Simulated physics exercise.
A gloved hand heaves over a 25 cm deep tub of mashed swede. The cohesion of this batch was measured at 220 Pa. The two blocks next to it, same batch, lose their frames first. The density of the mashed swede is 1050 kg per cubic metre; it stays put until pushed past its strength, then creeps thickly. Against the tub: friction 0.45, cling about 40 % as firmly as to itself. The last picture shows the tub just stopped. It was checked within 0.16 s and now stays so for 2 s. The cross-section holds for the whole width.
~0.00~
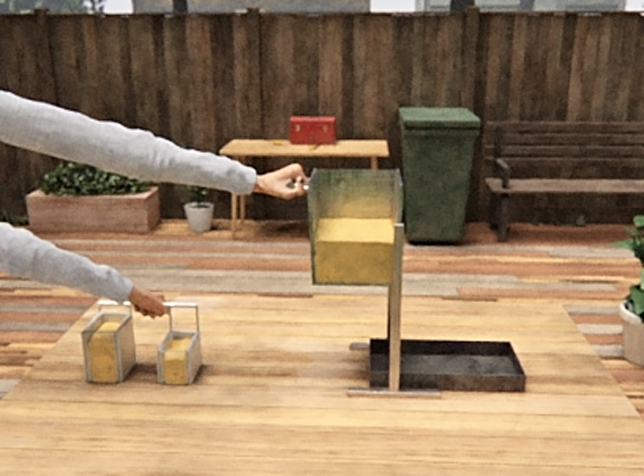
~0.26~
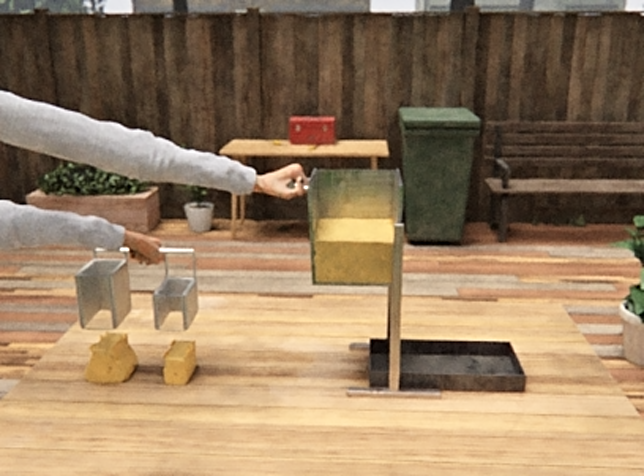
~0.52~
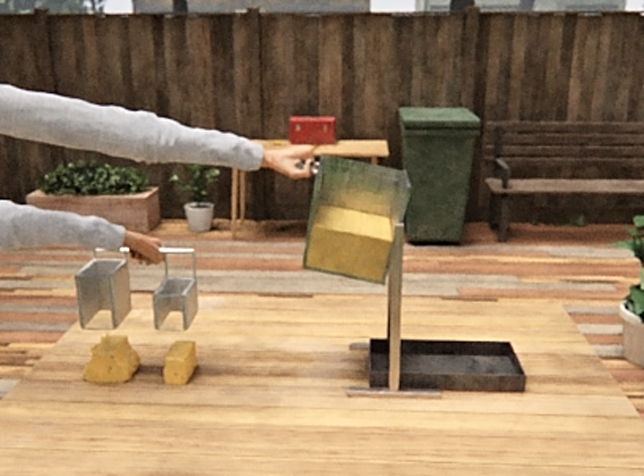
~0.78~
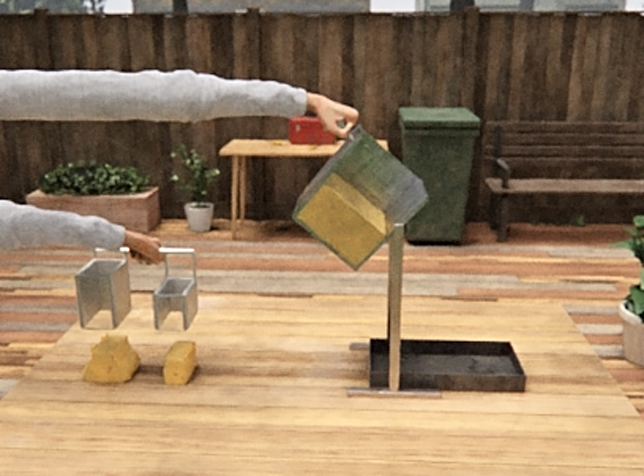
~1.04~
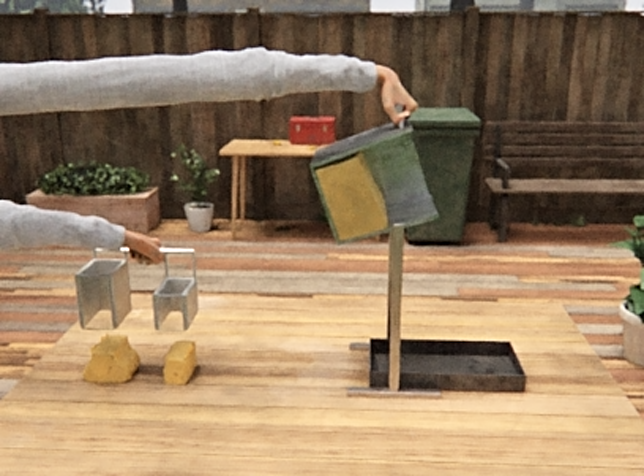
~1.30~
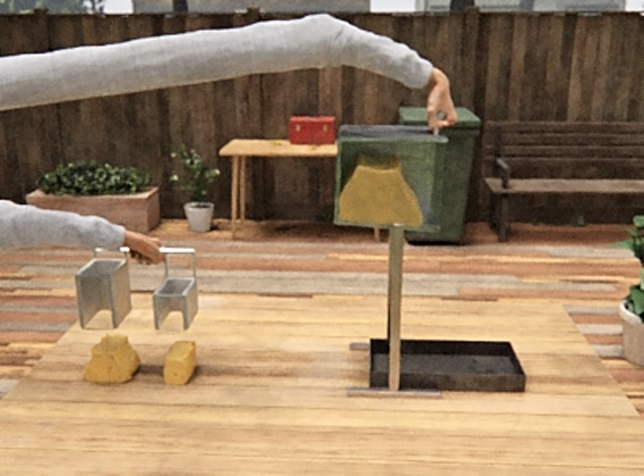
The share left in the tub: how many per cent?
About 80 %.
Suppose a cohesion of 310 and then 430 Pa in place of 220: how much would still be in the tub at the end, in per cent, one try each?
In turn about 100 %, 100 %.
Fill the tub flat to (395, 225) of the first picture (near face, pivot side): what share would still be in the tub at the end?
In that case some 55 per cent.
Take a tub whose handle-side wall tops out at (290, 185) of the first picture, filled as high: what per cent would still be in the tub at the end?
It would be near 60 %.
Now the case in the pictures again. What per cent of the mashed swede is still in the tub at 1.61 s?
Some 95 per cent.
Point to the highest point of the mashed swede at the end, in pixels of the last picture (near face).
Around (387, 191).
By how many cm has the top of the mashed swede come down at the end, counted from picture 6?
Roughly 6 cm.
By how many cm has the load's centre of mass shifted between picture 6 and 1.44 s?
Some 3 cm.
By 1.44 s, the tub is at 92 degrees and holds 100 %.
By 1.61 s, the tub is at 92 degrees and holds 93 %.
By 1.78 s, the tub is at 92 degrees and holds 86 %.
By 1.95 s, the tub is at 92 degrees and holds 82 %.
By 3.30 s, at the end, the tub is at 92 degrees and holds 80 %.
